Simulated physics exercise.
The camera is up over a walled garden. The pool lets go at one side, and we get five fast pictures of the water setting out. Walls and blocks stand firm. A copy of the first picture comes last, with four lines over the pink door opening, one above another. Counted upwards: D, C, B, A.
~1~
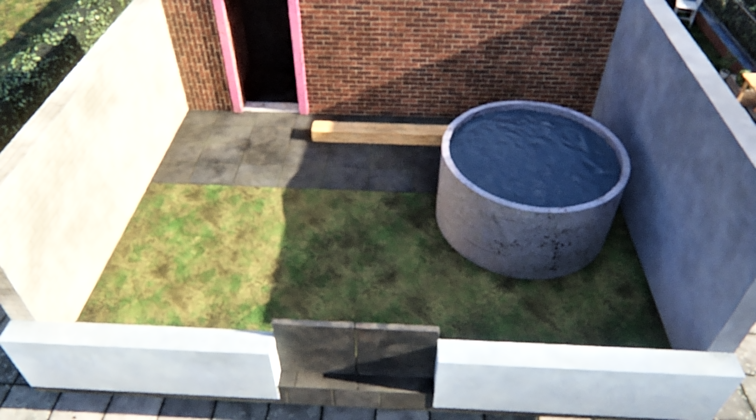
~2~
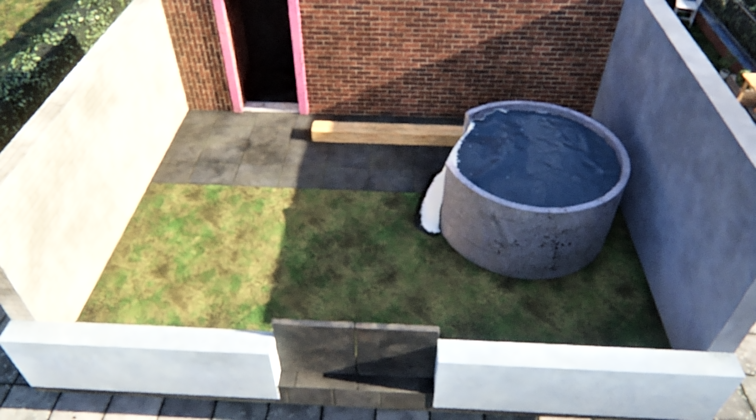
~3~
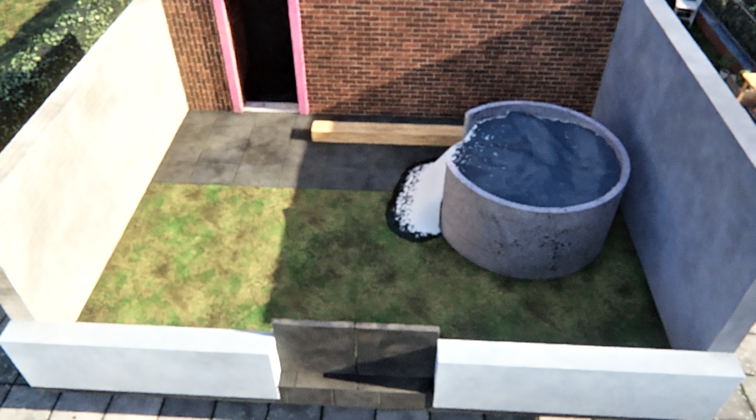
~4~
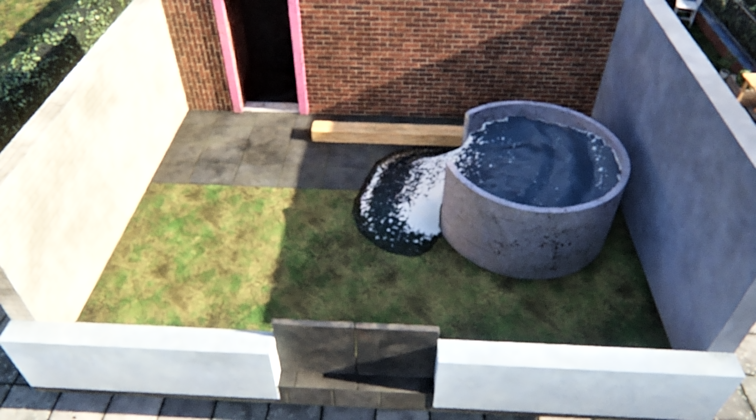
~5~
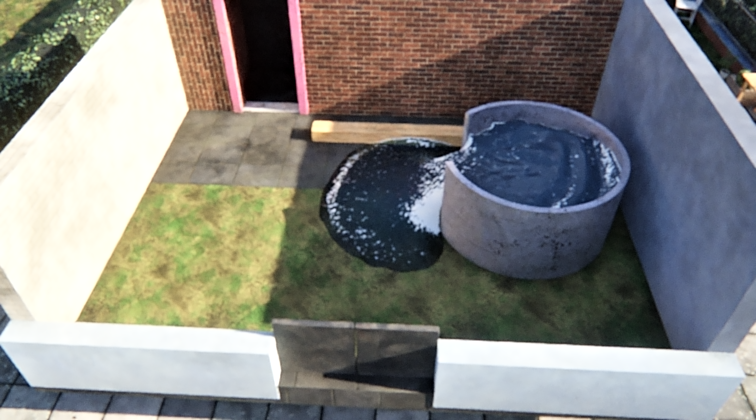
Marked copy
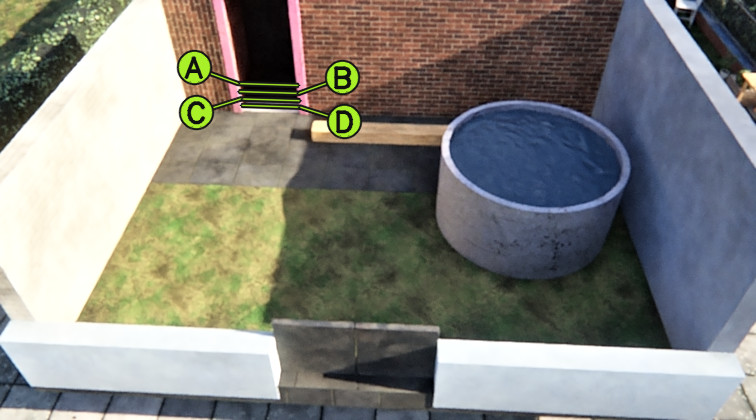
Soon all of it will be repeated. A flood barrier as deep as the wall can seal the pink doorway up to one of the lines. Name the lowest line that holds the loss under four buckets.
I would pick mark C.
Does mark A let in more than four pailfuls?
No.
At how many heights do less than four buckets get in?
Three.
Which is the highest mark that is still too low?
The answer is D.
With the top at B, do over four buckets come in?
No, that is safe.
On the marked copy, A at (267, 84); B at (269, 92); C at (270, 99); D at (271, 106); from the bottom up D, C, B, A.
For mark A, nothing gets over.
For mark B, nothing gets over.
For mark C, a splash gets over, under a bucket.
For mark D, about 8 bucketfuls get in.
